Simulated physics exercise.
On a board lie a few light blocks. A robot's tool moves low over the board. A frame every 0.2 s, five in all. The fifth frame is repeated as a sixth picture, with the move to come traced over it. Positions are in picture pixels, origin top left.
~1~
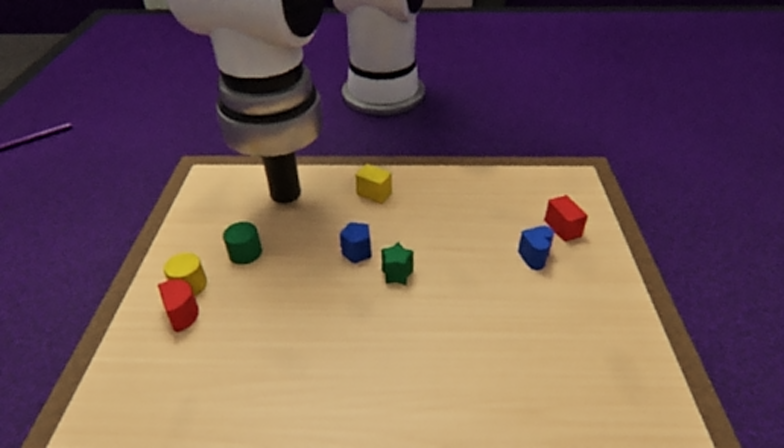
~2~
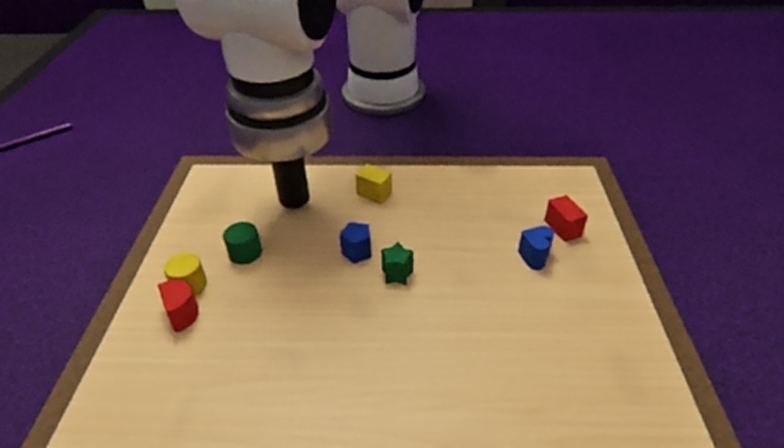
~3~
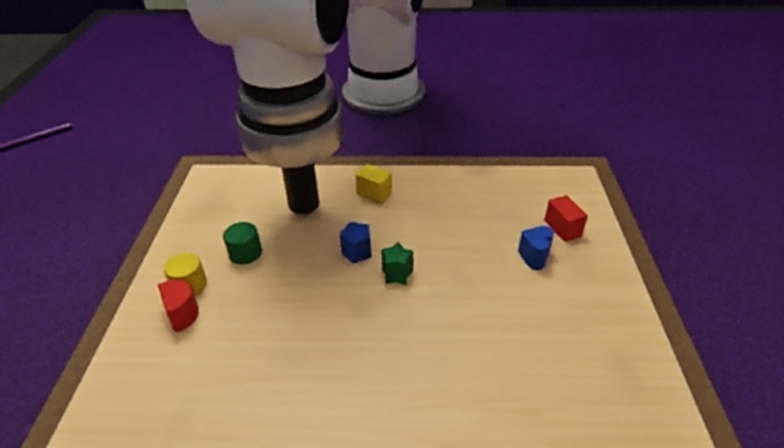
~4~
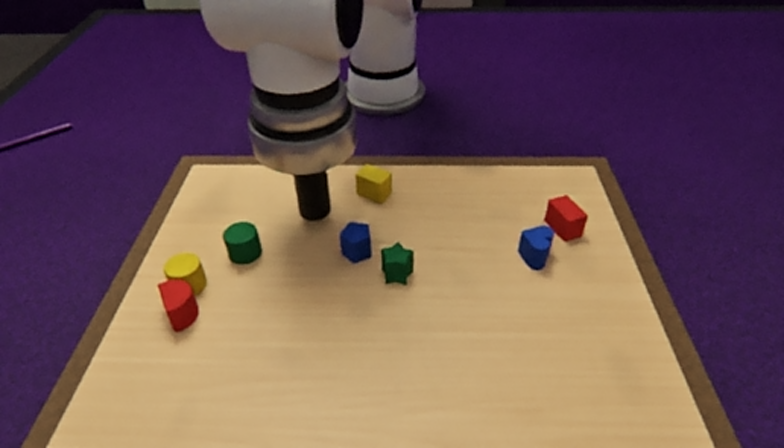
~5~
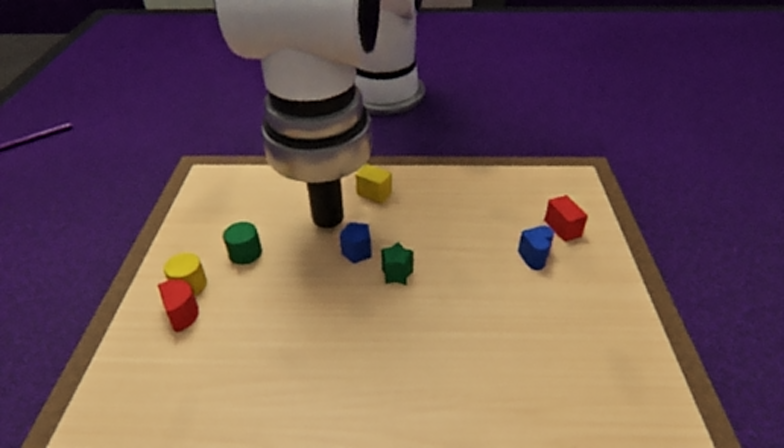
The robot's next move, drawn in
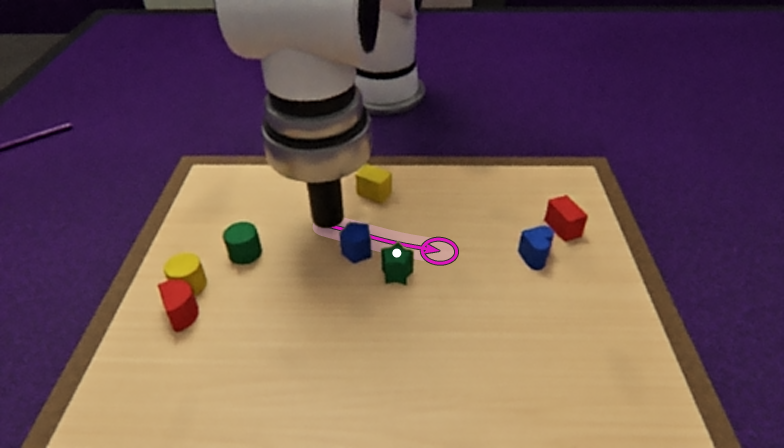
A robot arm moves its dark tool slowly rightward over the board, nearing a blue block.
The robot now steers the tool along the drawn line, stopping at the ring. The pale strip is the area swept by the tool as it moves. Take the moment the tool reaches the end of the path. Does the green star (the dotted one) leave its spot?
The answer is no.
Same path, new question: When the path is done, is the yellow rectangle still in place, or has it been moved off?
Not moved.
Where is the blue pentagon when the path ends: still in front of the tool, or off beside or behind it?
Slipped loose.
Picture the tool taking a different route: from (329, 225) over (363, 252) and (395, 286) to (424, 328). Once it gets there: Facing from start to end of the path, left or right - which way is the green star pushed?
Sideways, to the left.
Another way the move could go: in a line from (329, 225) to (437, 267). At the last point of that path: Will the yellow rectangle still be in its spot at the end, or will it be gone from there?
The block stays on its spot.
The drawn path runs from (329, 225) through (382, 240) to (439, 251); the dot is on the green star.
What follows on the original path. One third of the way, tool at (363, 227); blue pentagon at (361, 237), turned 25° clockwise.
Two thirds of the way, tool at (401, 236); blue pentagon at (363, 239), turned 45° clockwise.
At the end, tool at (440, 243); blue pentagon at (363, 239), turned 45° clockwise; yellow rectangle not moved; green star not moved.
